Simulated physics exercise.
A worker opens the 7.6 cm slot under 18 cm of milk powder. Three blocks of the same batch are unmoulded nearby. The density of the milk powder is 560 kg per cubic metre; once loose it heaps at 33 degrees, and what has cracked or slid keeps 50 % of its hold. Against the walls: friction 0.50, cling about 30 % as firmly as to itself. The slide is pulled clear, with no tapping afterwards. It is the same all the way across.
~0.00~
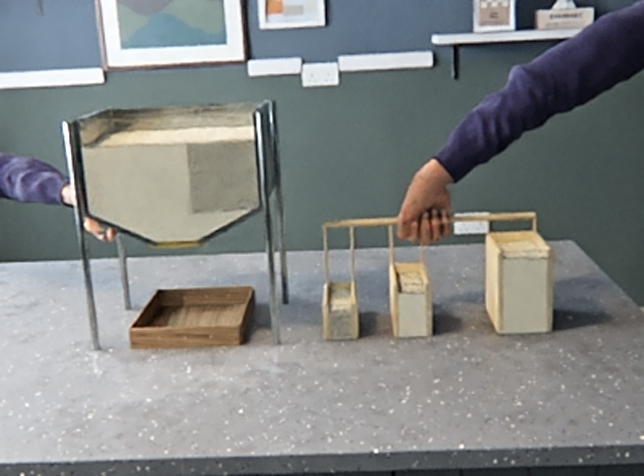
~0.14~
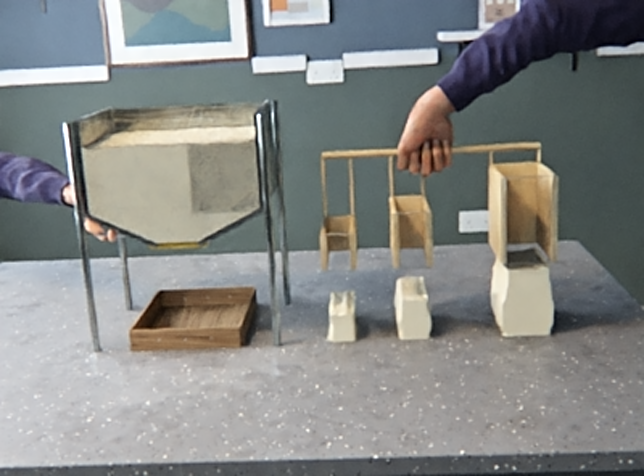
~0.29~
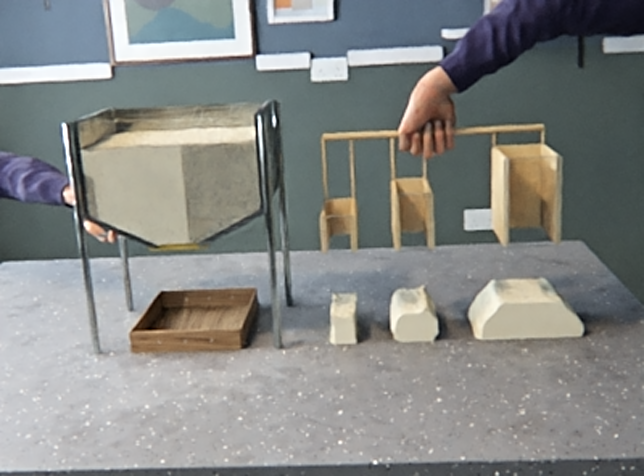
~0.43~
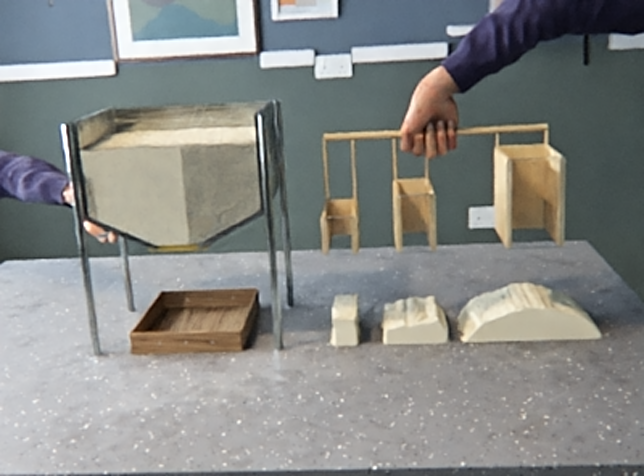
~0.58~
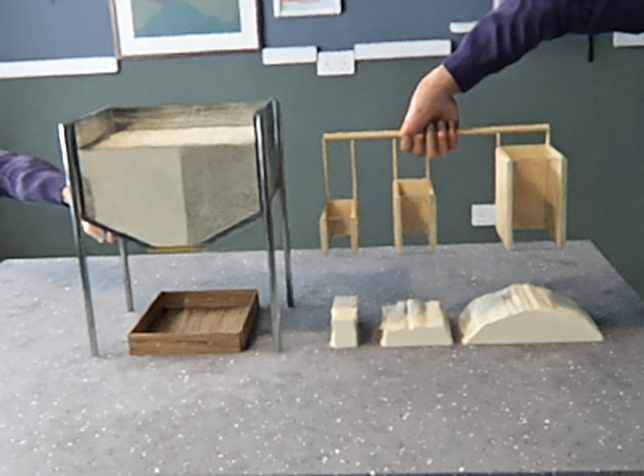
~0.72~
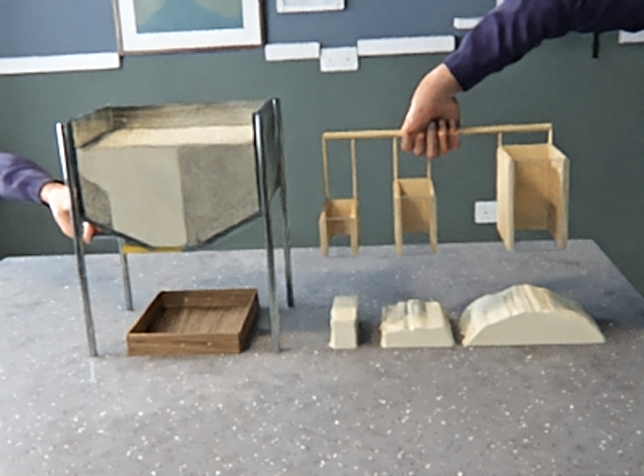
A purple-sleeved arm reaches in from the right over a speckled grey table, seen from the front and slightly above against a dark green wall, while another hand touches a hopper of pale powder standing over a brown tray at left. The right hand lifts three joined wooden moulds off cream blocks; the smallest stays upright as the other two slump into low mounds. The left hand then shifts slightly leftward, and the view drifts very little.
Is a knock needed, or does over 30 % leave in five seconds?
It flows.
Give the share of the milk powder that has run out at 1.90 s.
About 50 %.
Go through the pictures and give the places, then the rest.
In the first picture, end of the slide at (156, 245), not yet moved; top of the milk powder at (169, 144); blocks stand 5.5 cm, 8.7 cm, 14 cm (left to right).
In the second picture, end of the slide at (157, 246), not yet moved; top of the milk powder at (169, 145); blocks stand 5.5 cm, 7.8 cm, 13 cm (left to right).
In the third picture, end of the slide at (157, 248), not yet moved; top of the milk powder at (169, 146); blocks stand 5.5 cm, 6.1 cm, 7.2 cm (left to right).
In the fourth picture, end of the slide at (157, 249), not yet moved; top of the milk powder at (169, 146); blocks stand 5.5 cm, 4.3 cm, 6.6 cm (left to right).
In the fifth picture, end of the slide at (155, 250), not yet moved; top of the milk powder at (167, 147); blocks stand 5.5 cm, 4.0 cm, 6.6 cm (left to right).
In the sixth picture, end of the slide at (130, 251), moved 4.2 cm; top of the milk powder at (166, 146); blocks stand 5.5 cm, 4.0 cm, 6.6 cm (left to right).
After 1.07 s, 7 % has run out.
After 1.49 s, 28 % has run out.
After 1.90 s, 49 % has run out.
After 2.32 s, 68 % has run out.
After 5.62 s, at the end, 84 % has run out.
